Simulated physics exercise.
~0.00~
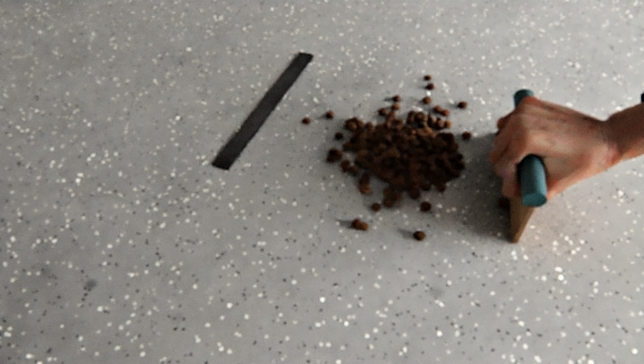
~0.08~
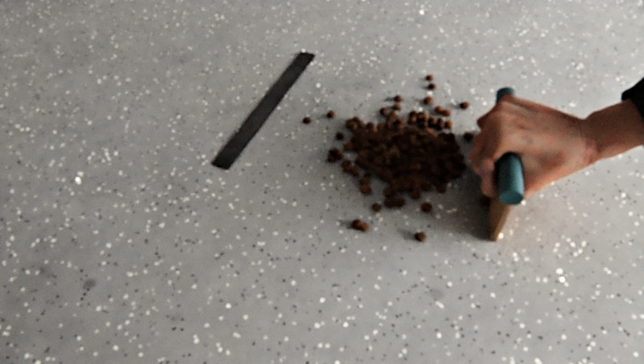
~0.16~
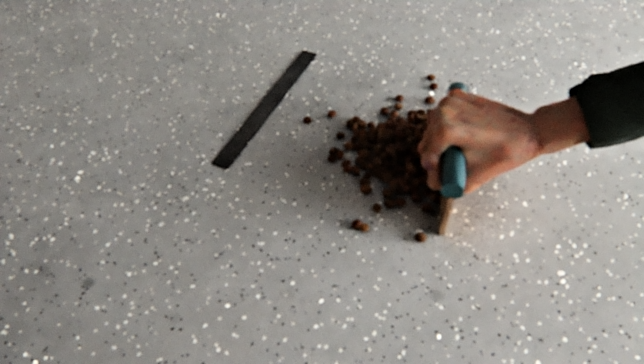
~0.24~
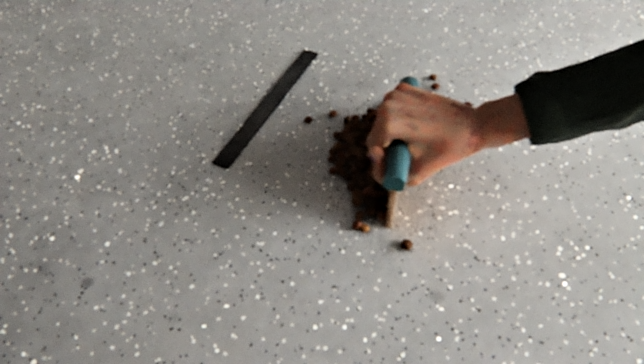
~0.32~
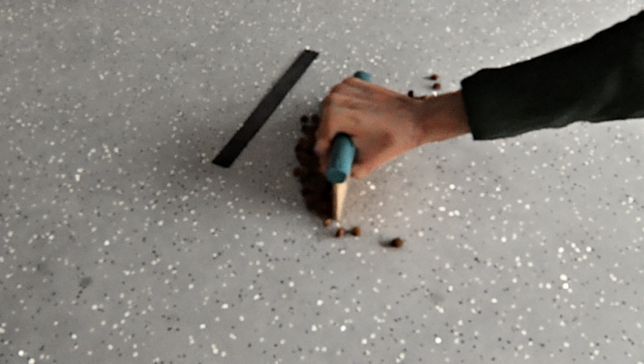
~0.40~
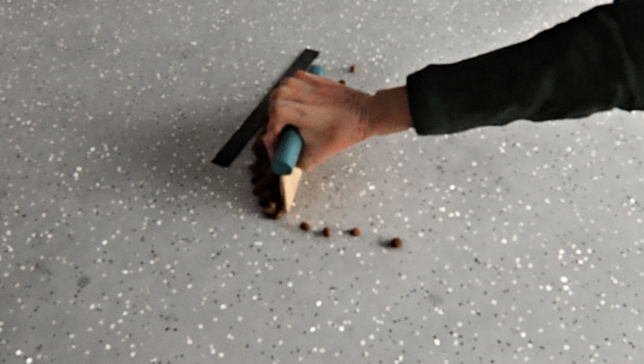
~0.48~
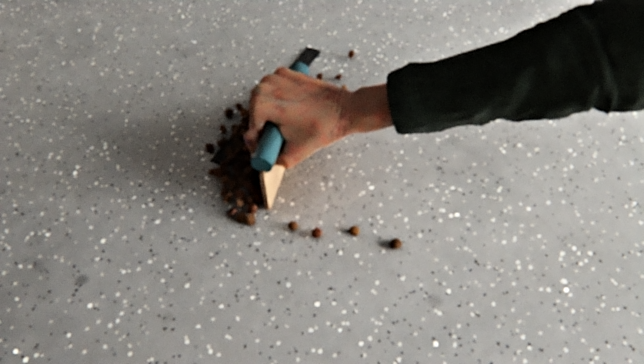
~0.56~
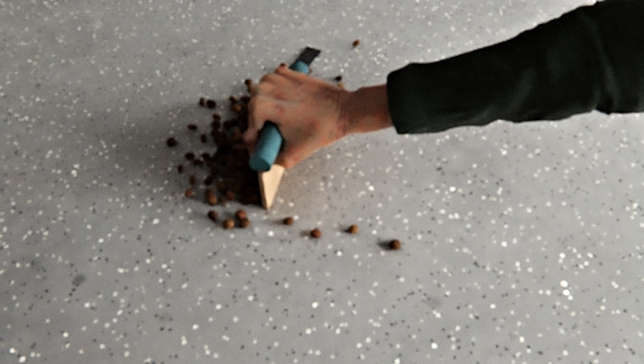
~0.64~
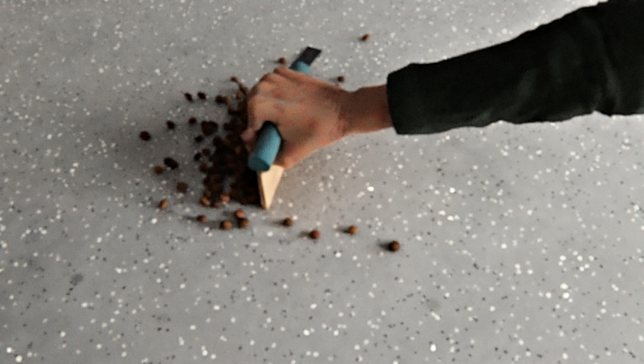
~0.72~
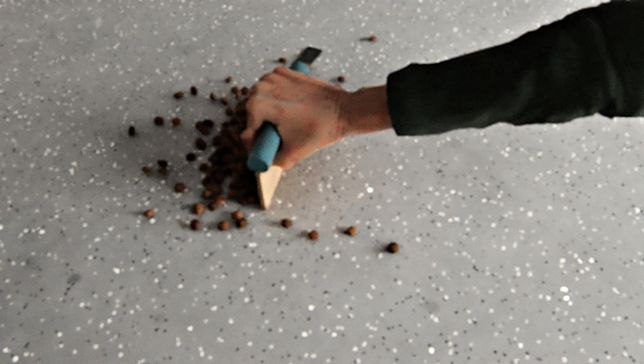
On a speckled grey floor, a hand scrapes brown kibble left across a dark strip, scattering pieces.
